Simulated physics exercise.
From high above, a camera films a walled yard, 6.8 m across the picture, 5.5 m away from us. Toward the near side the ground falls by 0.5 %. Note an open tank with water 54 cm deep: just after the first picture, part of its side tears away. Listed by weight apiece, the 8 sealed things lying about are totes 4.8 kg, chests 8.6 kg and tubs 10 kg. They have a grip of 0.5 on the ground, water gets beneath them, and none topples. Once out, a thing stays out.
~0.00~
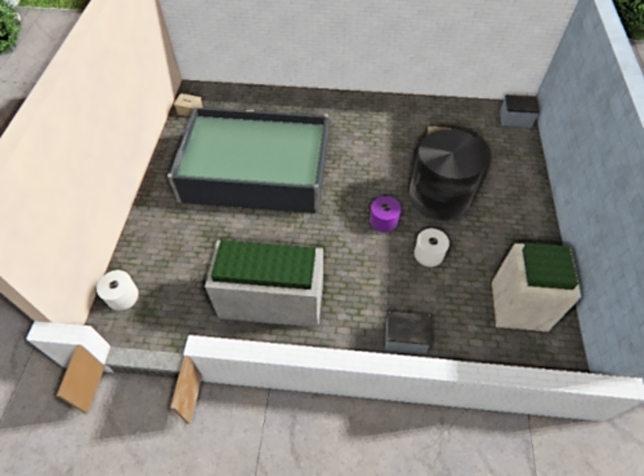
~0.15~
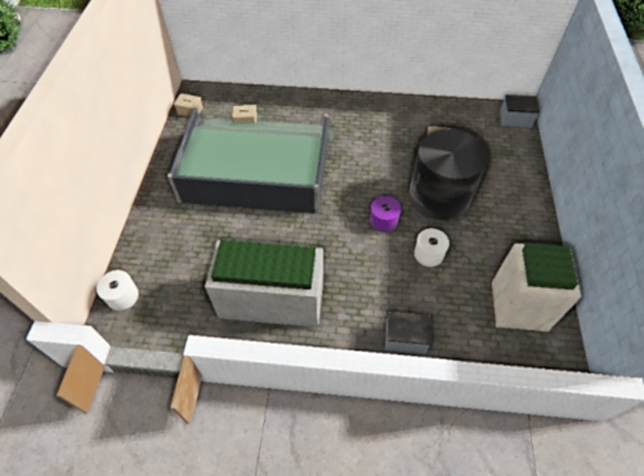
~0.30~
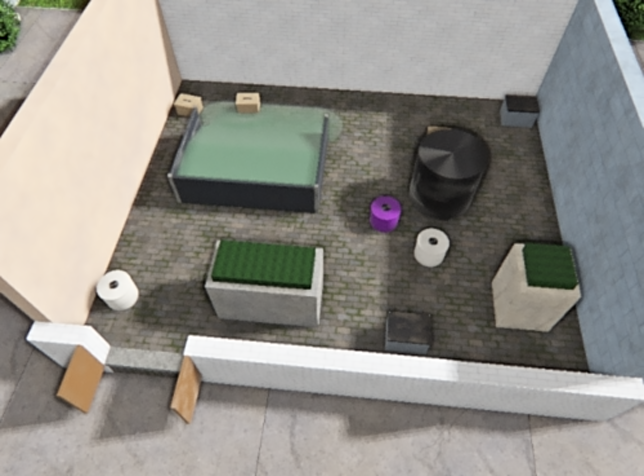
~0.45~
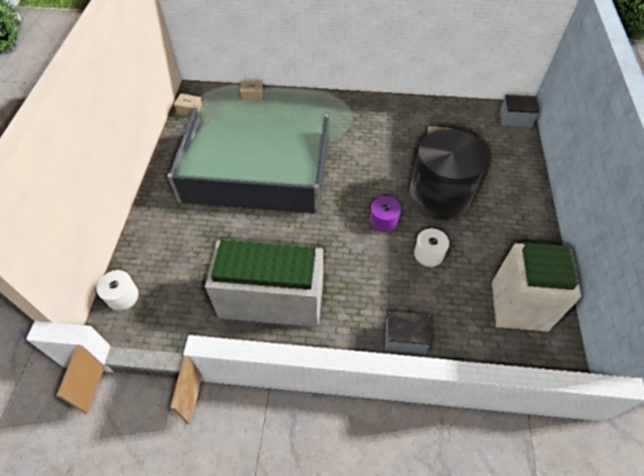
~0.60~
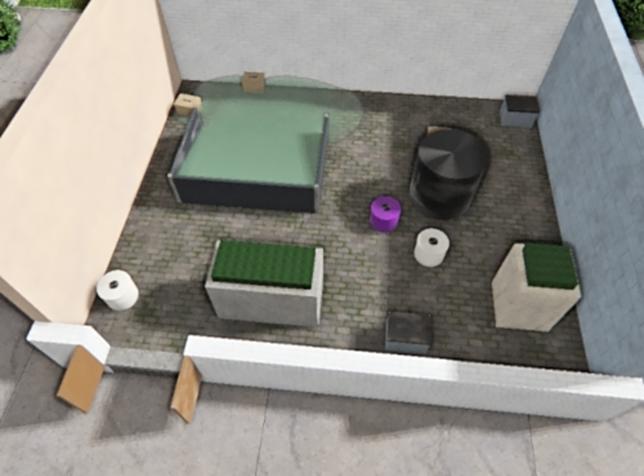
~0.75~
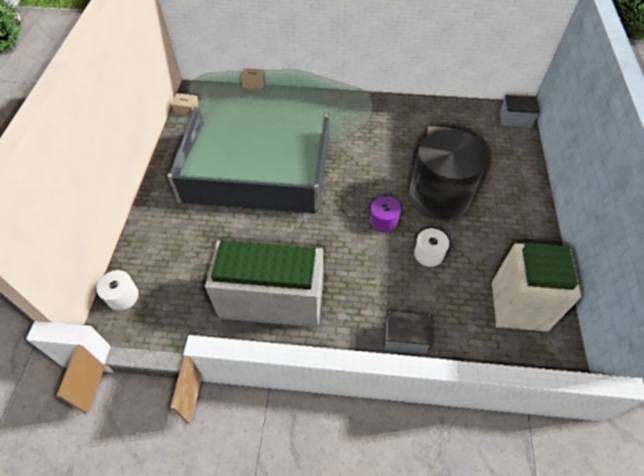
Green water spreading from an open tank's far side across a walled yard's paving, shifting a small box toward the back wall.
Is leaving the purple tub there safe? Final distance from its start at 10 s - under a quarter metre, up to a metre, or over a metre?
The move is tiny.
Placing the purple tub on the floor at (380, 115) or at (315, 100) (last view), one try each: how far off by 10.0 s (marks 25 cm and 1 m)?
Try one, it is swept a long way; try two, it is swept a long way.
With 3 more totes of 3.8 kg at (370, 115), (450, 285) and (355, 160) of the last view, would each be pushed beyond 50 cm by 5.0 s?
Order as asked - farther, not as far, not as far.
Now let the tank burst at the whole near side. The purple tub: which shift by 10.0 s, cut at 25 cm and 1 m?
Well, the purple tub scoots a modest distance.
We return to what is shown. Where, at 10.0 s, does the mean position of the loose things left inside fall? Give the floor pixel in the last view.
Roughly at (383, 257).
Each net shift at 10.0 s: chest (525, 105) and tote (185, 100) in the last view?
Lab note: Item 1 at 350 cm, item 2 washed out.
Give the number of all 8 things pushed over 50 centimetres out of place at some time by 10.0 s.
I make that 6.
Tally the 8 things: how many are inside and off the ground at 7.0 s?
Total: 3.
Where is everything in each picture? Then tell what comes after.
The purple tub at (386, 208) rests on the ground; water covers 3.3 m2; 0 of 8 have shifted, in the first frame.
The purple tub at (386, 208), on the bottom; water covers 4.3 m2; 1 of 8 have shifted, in the second frame.
The purple tub at (386, 208) rests on the ground; 5.6 m2 under water; 1 of 8 have shifted, in the third frame.
The purple tub at (386, 208), on the bottom; water covers 7.0 m2; 1 of 8 have shifted, in the fourth frame.
The purple tub at (386, 208), on the bottom; water covers 7.8 m2; 1 of 8 have shifted, in the fifth frame.
The purple tub at (386, 208), on the bottom; water covers 8.1 m2; 2 of 8 have shifted, in the sixth frame.
After 2.0 s the purple tub is near (386, 208), 0.0 m from its start, aground; 0 of 8 are out; 2 afloat.
After 4.5 s the purple tub is near (386, 208), 0.0 m from its start, aground; 0 of 8 are out; 4 afloat.
After 7.0 s the purple tub is near (386, 208), 0.0 m from its start, aground; 2 of 8 are out; 3 afloat.
After 10.0 s the purple tub is near (386, 208), 0.0 m from its start, aground; 2 of 8 are out; 2 afloat.
